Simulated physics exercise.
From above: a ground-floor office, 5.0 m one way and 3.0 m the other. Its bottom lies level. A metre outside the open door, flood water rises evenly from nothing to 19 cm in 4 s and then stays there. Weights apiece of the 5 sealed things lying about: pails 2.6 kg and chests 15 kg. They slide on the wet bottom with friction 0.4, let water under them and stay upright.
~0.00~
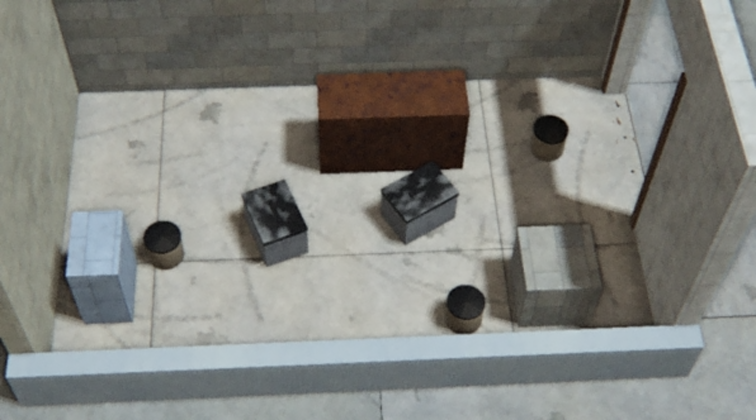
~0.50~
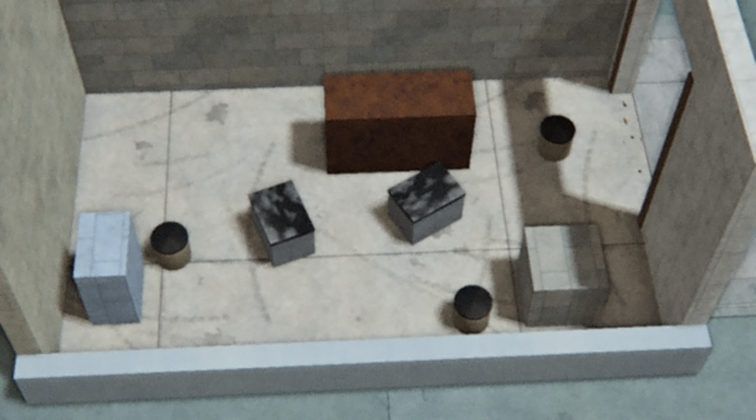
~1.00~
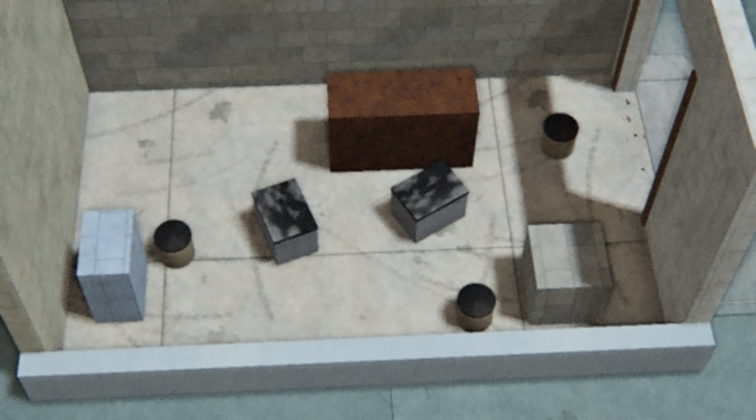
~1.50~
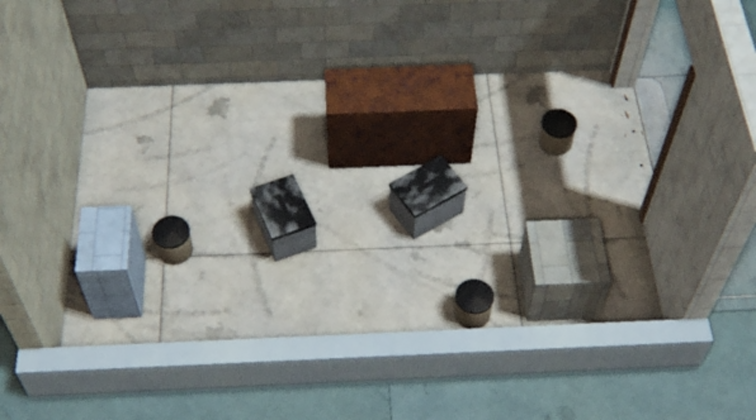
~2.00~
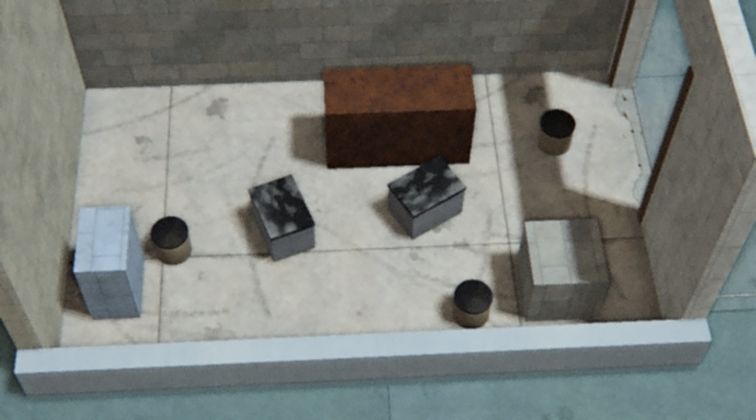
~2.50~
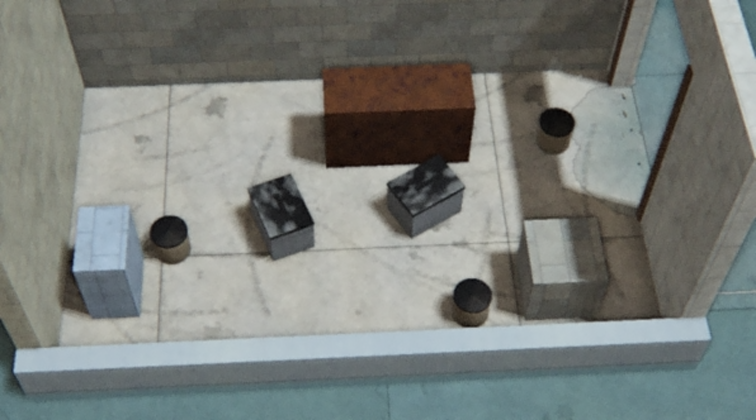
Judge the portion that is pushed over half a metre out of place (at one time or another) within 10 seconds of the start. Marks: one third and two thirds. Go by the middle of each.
That comes to one to two thirds.
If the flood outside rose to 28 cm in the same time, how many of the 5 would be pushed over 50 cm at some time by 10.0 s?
In that case 4 of them.
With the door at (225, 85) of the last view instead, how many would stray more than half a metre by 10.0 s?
Then 3.
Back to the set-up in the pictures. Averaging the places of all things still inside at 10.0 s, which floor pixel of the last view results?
Near (297, 239).
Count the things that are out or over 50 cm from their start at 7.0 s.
By then 2.
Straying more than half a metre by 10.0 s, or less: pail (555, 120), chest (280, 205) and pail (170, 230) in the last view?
In turn: More, less, over.
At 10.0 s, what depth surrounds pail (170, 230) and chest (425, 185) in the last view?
Roughly 9 and 5 cm.
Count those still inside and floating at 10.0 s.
I count 3.
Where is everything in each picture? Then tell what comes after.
In the first frame, a pail at (551, 129), on the bottom; a pail at (466, 301) rests on the ground; water covers 0.0 m2; 0 of 5 have shifted.
In the second frame, a pail at (558, 128), on the bottom; a pail at (473, 302), on the bottom; water covers 0.0 m2; 0 of 5 have shifted.
In the third frame, a pail at (562, 126) rests on the ground; a pail at (477, 300), on the bottom; 0.0 m2 under water; 0 of 5 have shifted.
In the fourth frame, a pail at (560, 122) rests on the ground; a pail at (475, 296), on the bottom; water covers 0.0 m2; 0 of 5 have shifted.
In the fifth frame, a pail at (558, 123), on the bottom; a pail at (473, 296), on the bottom; water covers 0.0 m2; 0 of 5 have shifted.
In the sixth frame, a pail at (557, 122) rests on the ground; a pail at (473, 295), on the bottom; 0.5 m2 under water; 0 of 5 have shifted.
After 3.5 s 1 of 5 are over 50 cm from their spots; 0 afloat.
After 4.5 s 1 of 5 are over 50 cm from their spots; 1 afloat.
After 7.0 s 2 of 5 are over 50 cm from their spots; 0 afloat.
After 10.0 s 3 of 5 are over 50 cm from their spots, and 3 have been at some point; 3 afloat.
